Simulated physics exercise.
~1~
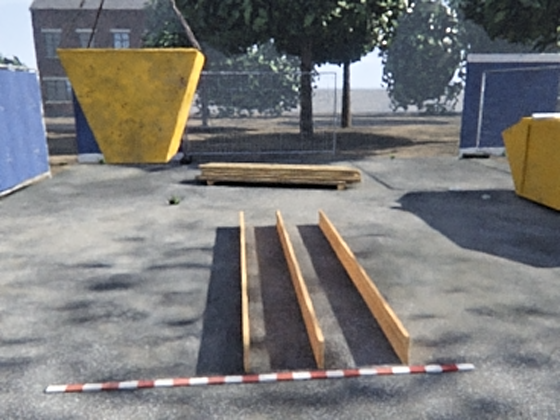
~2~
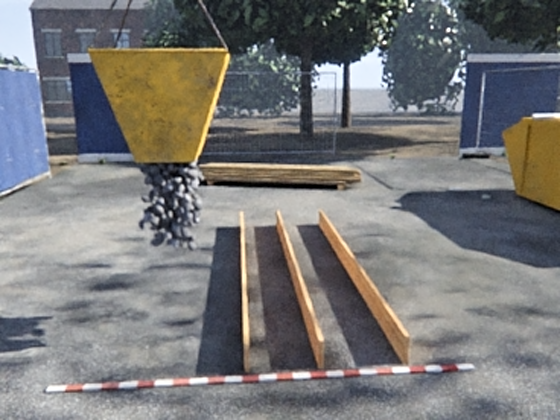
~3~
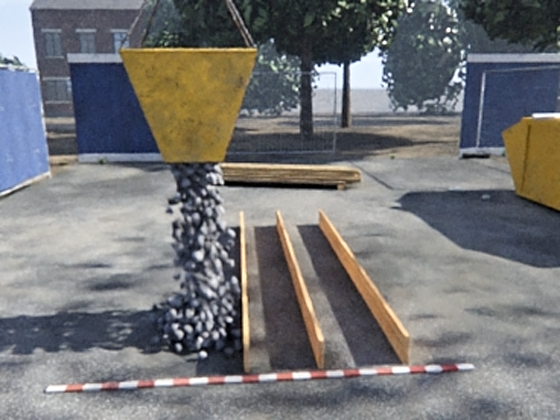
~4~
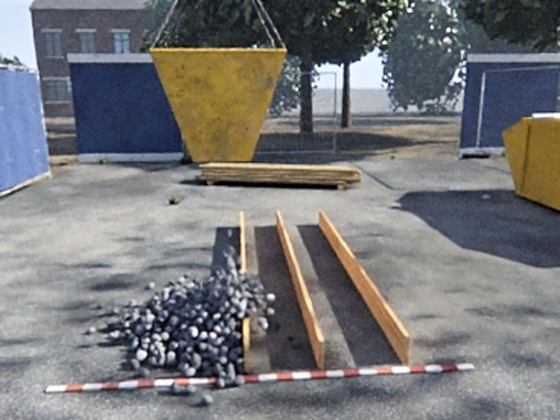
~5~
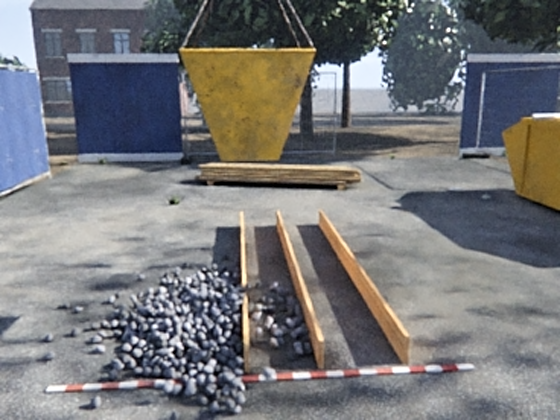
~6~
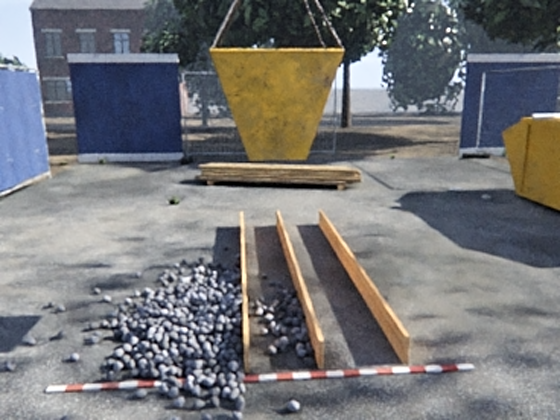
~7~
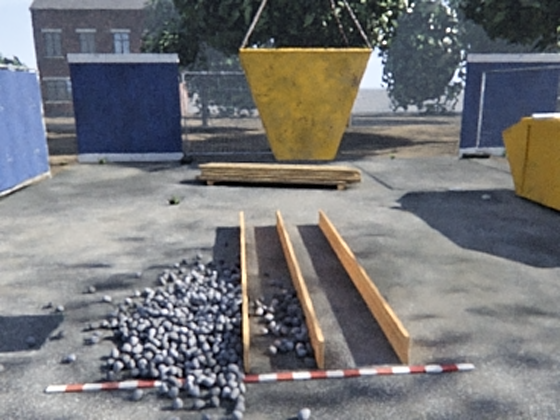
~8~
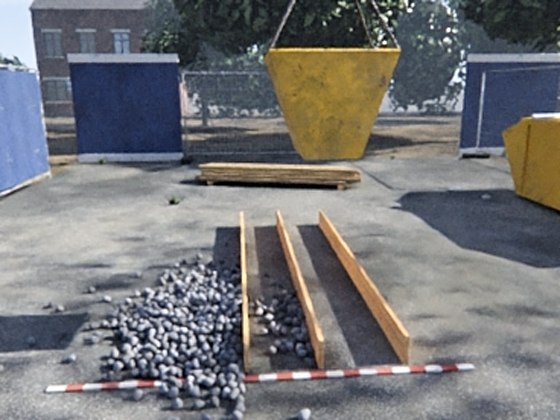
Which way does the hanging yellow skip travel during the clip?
The skip travels to the right, carrying on that way after its stones have fallen out.
